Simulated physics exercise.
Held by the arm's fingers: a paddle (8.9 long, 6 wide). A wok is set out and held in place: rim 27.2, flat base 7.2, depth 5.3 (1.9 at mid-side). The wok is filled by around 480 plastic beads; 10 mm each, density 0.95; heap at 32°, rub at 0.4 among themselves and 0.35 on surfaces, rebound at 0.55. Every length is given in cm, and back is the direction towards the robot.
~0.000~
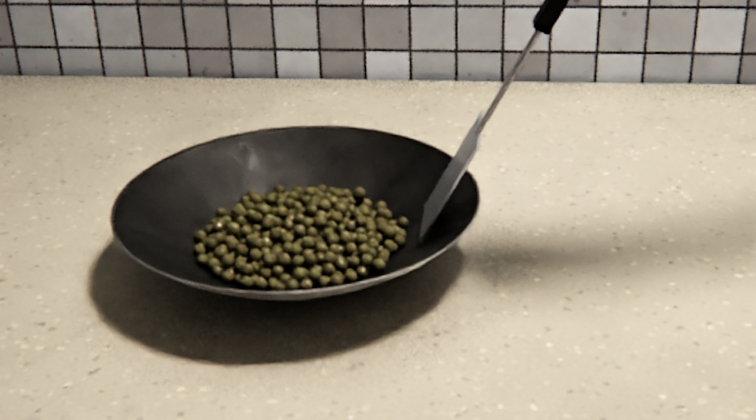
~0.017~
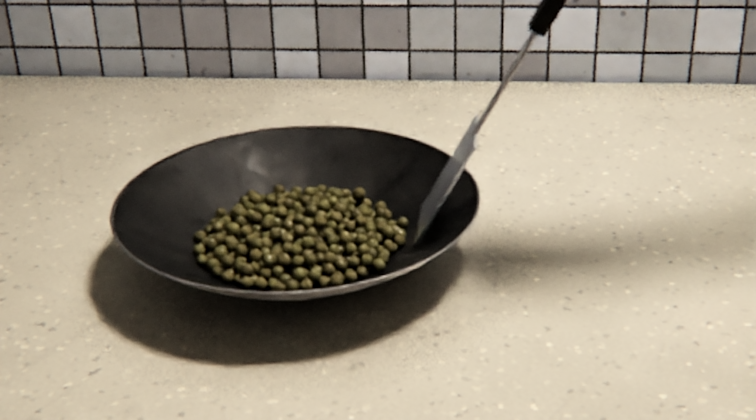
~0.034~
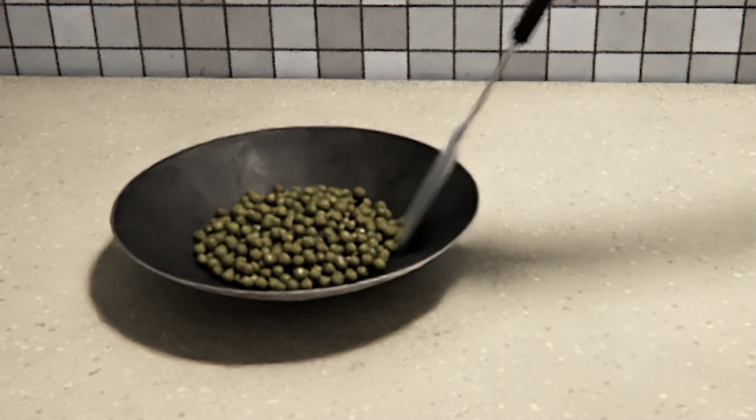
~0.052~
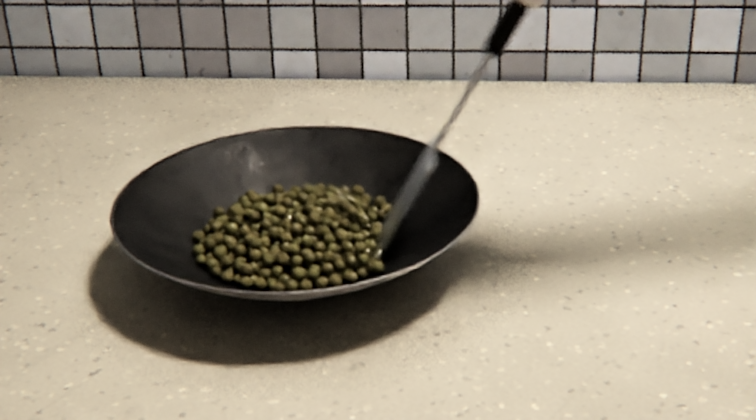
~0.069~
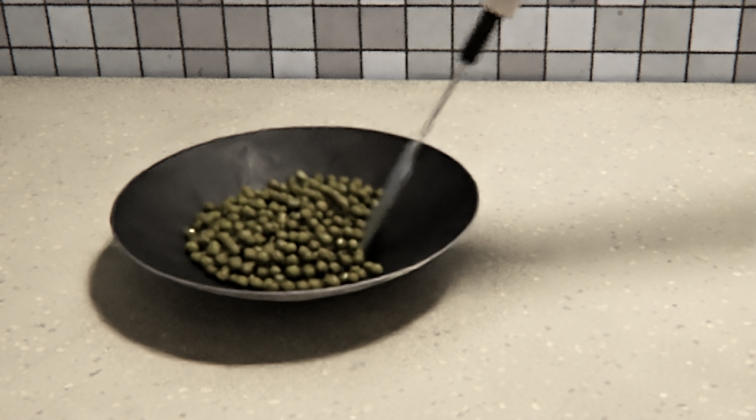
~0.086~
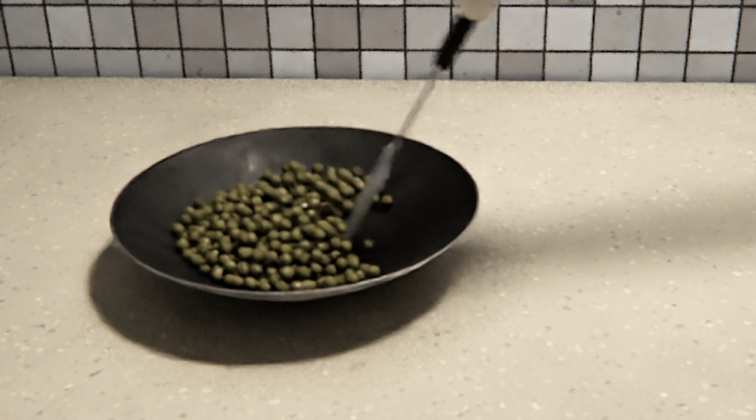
In this clip, a black-handled spatula, gripped at its upper end, moves left through a dark wok of small green beads on a speckled counter, pushing the pile leftward and spreading some beads toward the back.
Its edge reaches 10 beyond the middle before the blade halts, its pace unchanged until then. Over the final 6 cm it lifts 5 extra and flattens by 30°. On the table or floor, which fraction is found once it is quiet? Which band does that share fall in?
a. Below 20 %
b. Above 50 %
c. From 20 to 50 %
c.
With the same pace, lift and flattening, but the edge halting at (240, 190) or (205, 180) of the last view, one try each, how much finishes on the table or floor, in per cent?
The two tries give near 5 and near 10 in a hundred.
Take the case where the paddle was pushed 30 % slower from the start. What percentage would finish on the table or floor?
Roughly 20 in a hundred.
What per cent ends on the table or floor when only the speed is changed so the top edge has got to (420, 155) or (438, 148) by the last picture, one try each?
15 % and 5 %.
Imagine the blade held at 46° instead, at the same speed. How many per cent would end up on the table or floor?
I'd put it at about 30 per cent.
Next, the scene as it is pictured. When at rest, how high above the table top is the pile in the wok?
Peak at rest, approximately 5.0 centimetres.
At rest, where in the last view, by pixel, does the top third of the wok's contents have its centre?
I'd put it close to (201, 227).
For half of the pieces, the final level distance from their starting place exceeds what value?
About 6 cm.
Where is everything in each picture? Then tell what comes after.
In the first frame, the paddle top edge at (480, 129), sloping 62°; upper third of the load around (308, 229), from x 200 to 405, top at y 190; 479 in the wok.
In the second frame, the paddle top edge at (476, 131), sloping 62°; upper third of the load around (307, 229), from x 200 to 405, top at y 190.
In the third frame, the paddle top edge at (459, 139), sloping 62°; upper third of the load around (307, 229), from x 200 to 400, top at y 190.
In the fourth frame, the paddle top edge at (435, 149), sloping 62°; upper third of the load around (307, 227), from x 200 to 385, top at y 190.
In the fifth frame, the paddle top edge at (411, 157), sloping 62°; upper third of the load around (302, 224), from x 190 to 385, top at y 175.
In the sixth frame, the paddle top edge at (387, 162), sloping 62°; upper third of the load around (295, 220), from x 180 to 385, top at y 165; 479 in the wok.
After 0.13 s, sloping 62°, highest piece 7 above the table; 479 in the wok.
After 0.17 s, sloping 53°, highest piece 7 above the table; 479 in the wok.
After 0.39 s, sloping 32°, highest piece 13 above the table; 345 in the wok, 93 on the table or floor, 41 on the blade or in flight.
After 1.44 s, sloping 32°, highest piece 5 above the table; 345 in the wok, 134 on the table or floor.
In the end, 345 in the wok, 134 on the table or floor. That is 28 % on the table or floor.
